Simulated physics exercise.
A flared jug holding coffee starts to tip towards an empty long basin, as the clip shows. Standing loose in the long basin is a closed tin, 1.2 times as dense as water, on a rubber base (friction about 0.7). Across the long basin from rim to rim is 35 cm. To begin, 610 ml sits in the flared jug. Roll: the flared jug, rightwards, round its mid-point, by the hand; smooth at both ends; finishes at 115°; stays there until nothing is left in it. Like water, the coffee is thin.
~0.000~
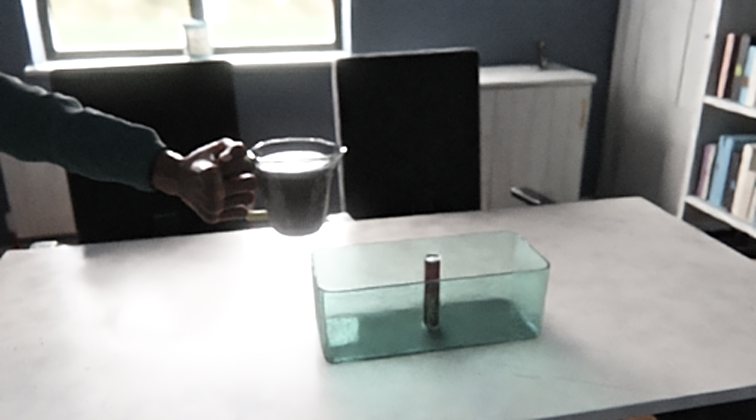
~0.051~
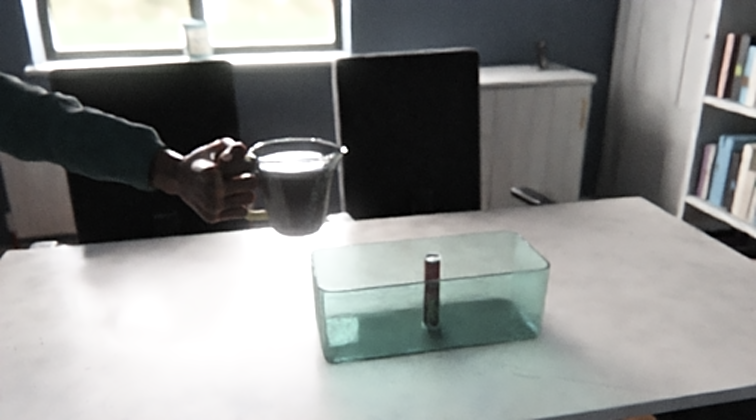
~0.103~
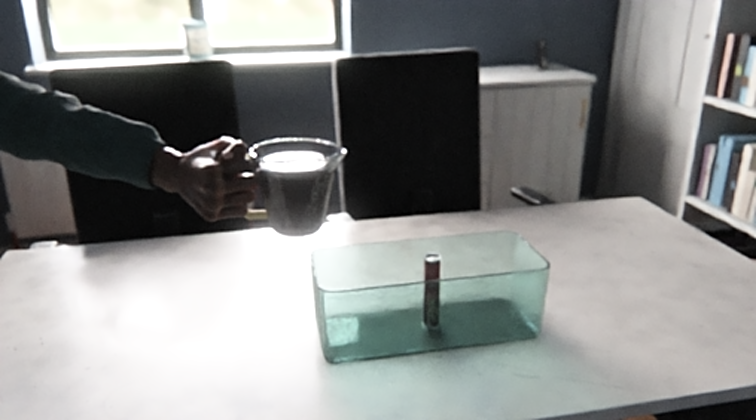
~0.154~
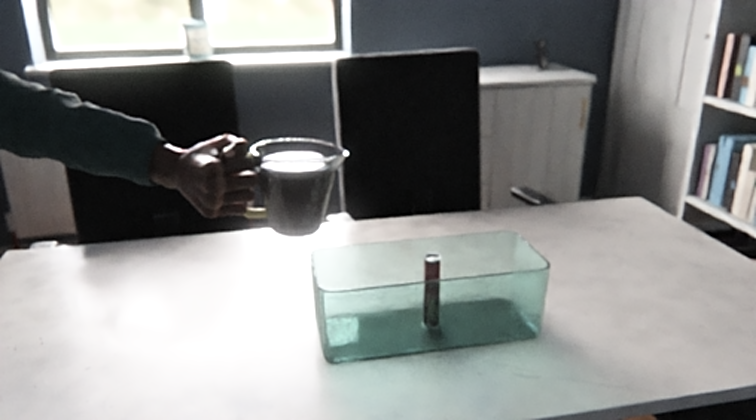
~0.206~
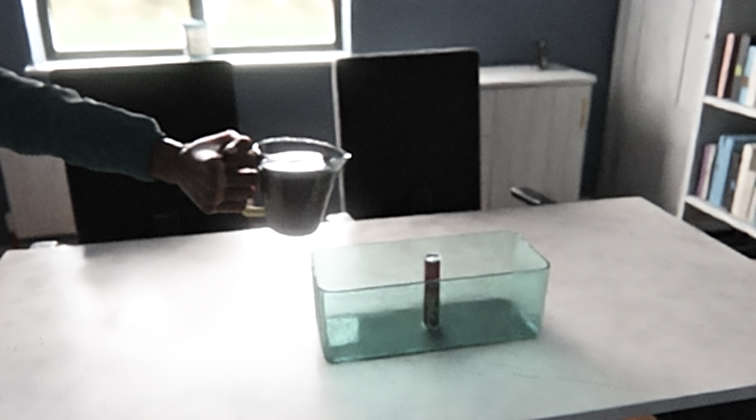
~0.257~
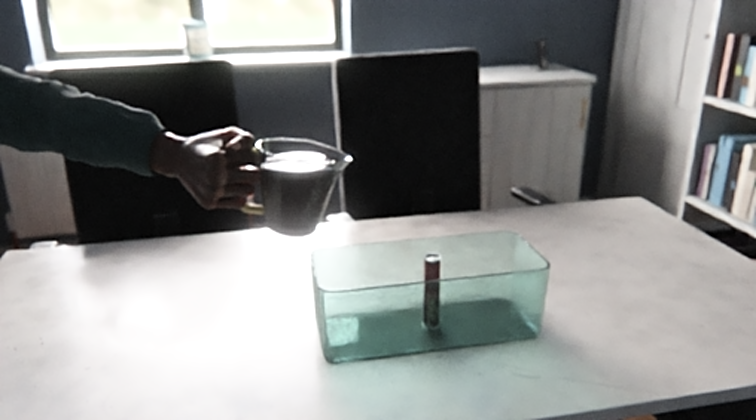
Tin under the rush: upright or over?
It ends up erect.
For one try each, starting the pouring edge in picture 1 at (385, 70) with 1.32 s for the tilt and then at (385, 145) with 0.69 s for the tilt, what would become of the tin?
Run one: It tumbles. Run two: It tumbles.
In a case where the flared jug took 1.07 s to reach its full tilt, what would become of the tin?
Result: Tin still standing.
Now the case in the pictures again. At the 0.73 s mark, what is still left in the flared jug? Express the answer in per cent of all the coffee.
Portion remaining: Approx. 68 per cent.
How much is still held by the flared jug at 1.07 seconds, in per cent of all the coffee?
9 per cent or thereabouts.
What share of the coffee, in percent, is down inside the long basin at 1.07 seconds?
Roughly 82 percent of it.
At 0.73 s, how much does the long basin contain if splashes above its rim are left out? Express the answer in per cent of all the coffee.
About 12 per cent.
Then, 0.73 s in, the tilt is 66° and 69 per cent is still to pour; the tin stands where it began.
Then, 1.07 s in, the tilt is 105° and 9 per cent is still to pour; the tin stands where it began.
Then, 1.43 s in, the tilt is 115° and 0 per cent is still to pour; the tin stands where it began.
Then, 1.82 s in, the tilt is 115° and 0 per cent is still to pour; the tin stands where it began.
Finally, the tin stands where it began.
